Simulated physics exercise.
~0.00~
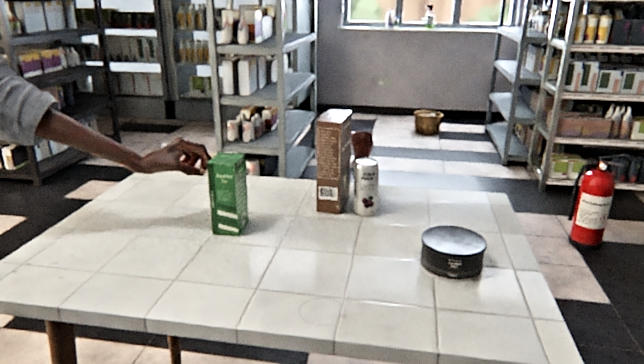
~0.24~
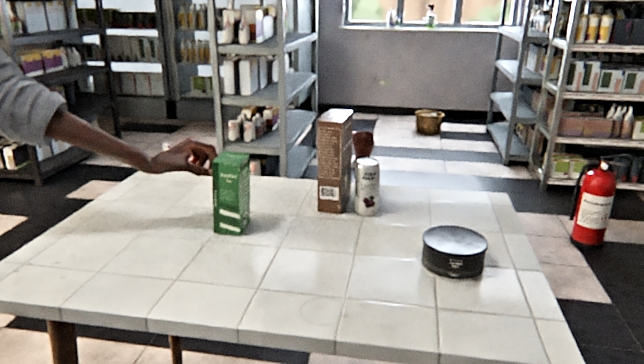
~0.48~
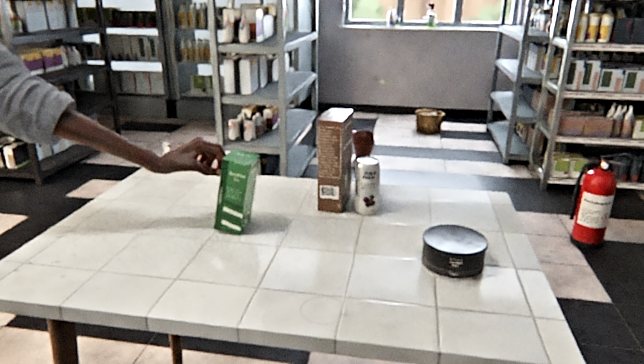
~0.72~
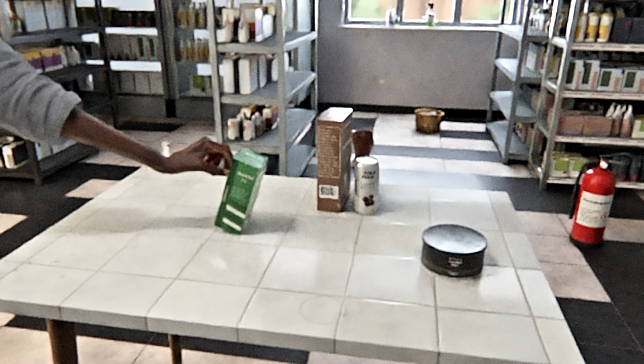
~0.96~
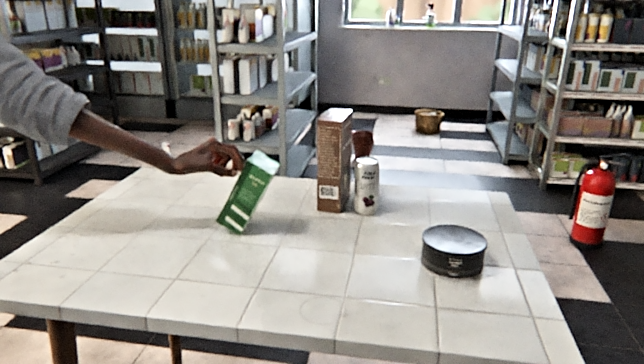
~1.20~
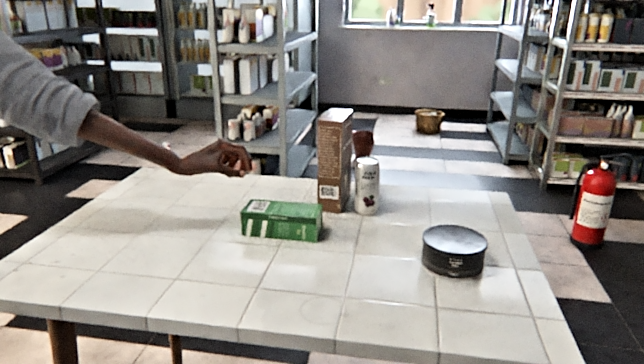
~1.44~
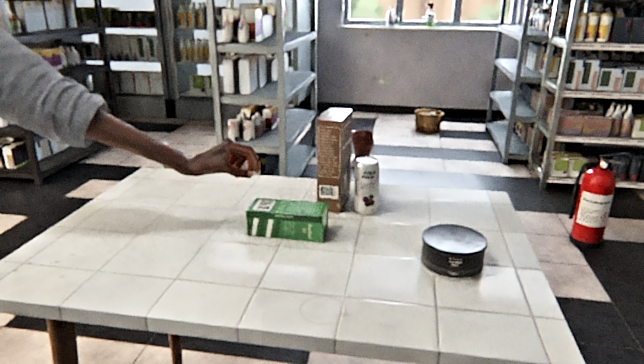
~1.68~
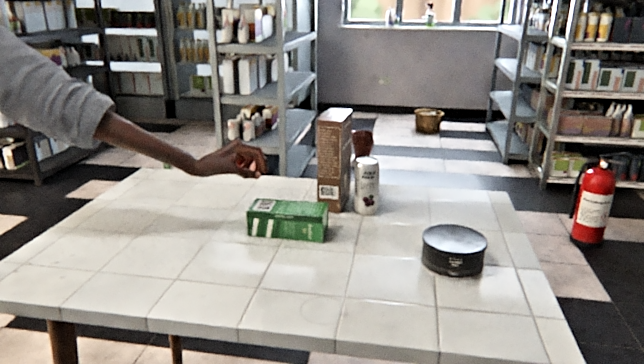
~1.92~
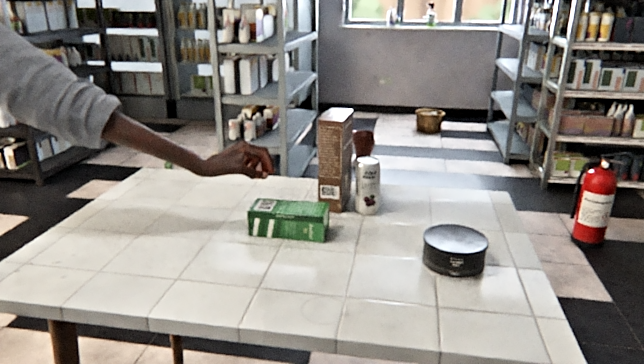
Green carton tipping over to the right as a hand pushes it, ending on its side on a white tiled table.
